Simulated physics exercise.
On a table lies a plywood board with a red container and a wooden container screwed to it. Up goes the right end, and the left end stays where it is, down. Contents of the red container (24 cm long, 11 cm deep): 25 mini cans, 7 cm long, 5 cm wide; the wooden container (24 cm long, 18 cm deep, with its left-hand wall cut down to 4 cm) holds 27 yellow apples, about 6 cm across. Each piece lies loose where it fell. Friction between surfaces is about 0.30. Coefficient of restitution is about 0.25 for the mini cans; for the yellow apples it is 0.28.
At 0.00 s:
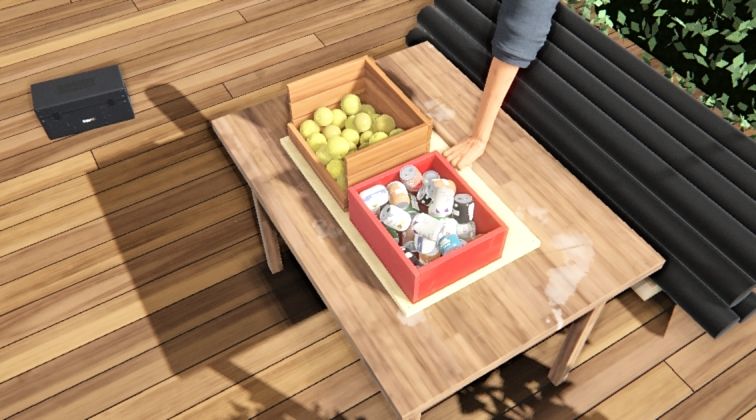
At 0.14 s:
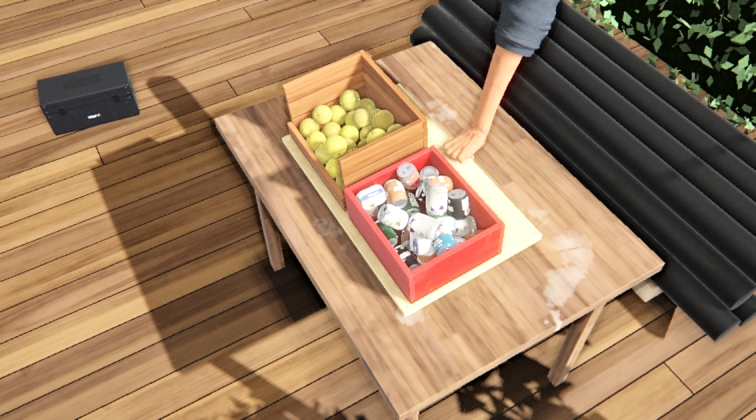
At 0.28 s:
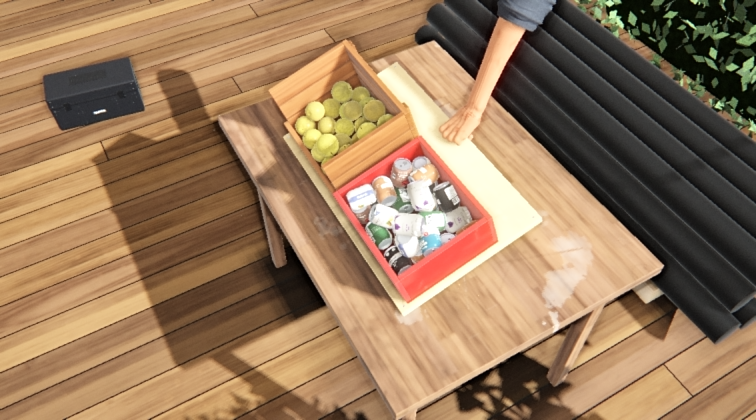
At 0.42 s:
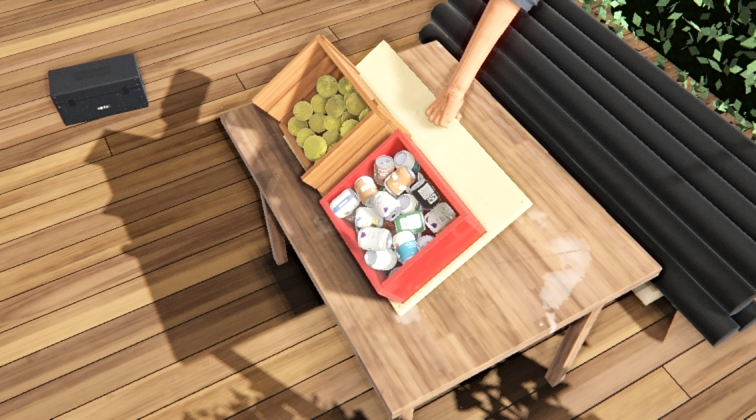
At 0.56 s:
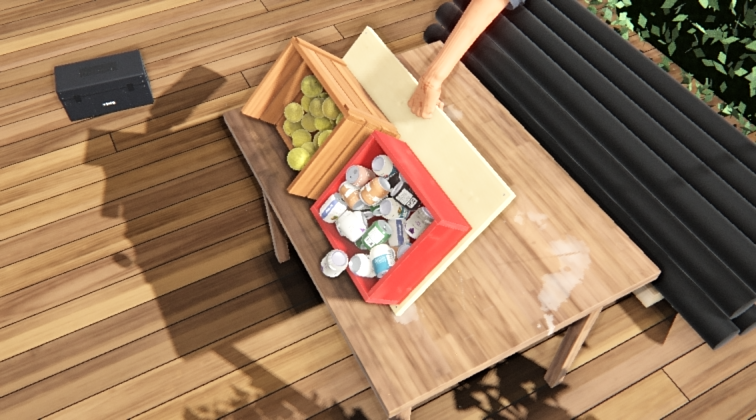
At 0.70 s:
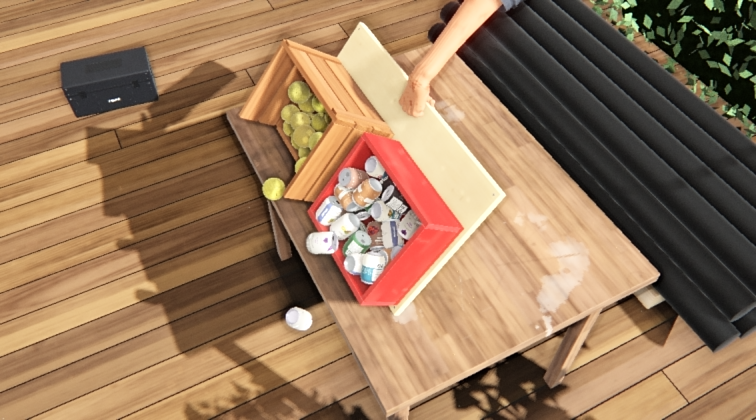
A hand tilts a board holding boxes of cans and yellow apples, and two pieces drop out.
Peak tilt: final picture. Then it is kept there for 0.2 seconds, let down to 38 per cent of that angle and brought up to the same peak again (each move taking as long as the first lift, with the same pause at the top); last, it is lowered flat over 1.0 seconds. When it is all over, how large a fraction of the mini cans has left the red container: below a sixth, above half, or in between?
The red container has lost below a sixth of them.
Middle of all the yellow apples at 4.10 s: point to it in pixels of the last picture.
I'd say near (351, 147).
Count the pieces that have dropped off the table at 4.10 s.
Number of pieces - roughly 8.
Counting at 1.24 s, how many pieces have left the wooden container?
Out by then, roughly: Wooden container 8.
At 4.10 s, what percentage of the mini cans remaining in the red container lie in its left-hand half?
Around 60%.
After 1.24 s, tilt 37°; red container 23 in, 2 out and wooden container 19 in, 8 out.
After 1.93 s, tilt 34°; red container 23 in, 2 out and wooden container 19 in, 8 out.
After 2.88 s, tilt 35°; red container 23 in, 2 out and wooden container 19 in, 8 out.
When it is over (at 4.10 s), red container 23 in, 2 out and wooden container 19 in, 8 out. Asked share, 2 of 25, 8 per cent.
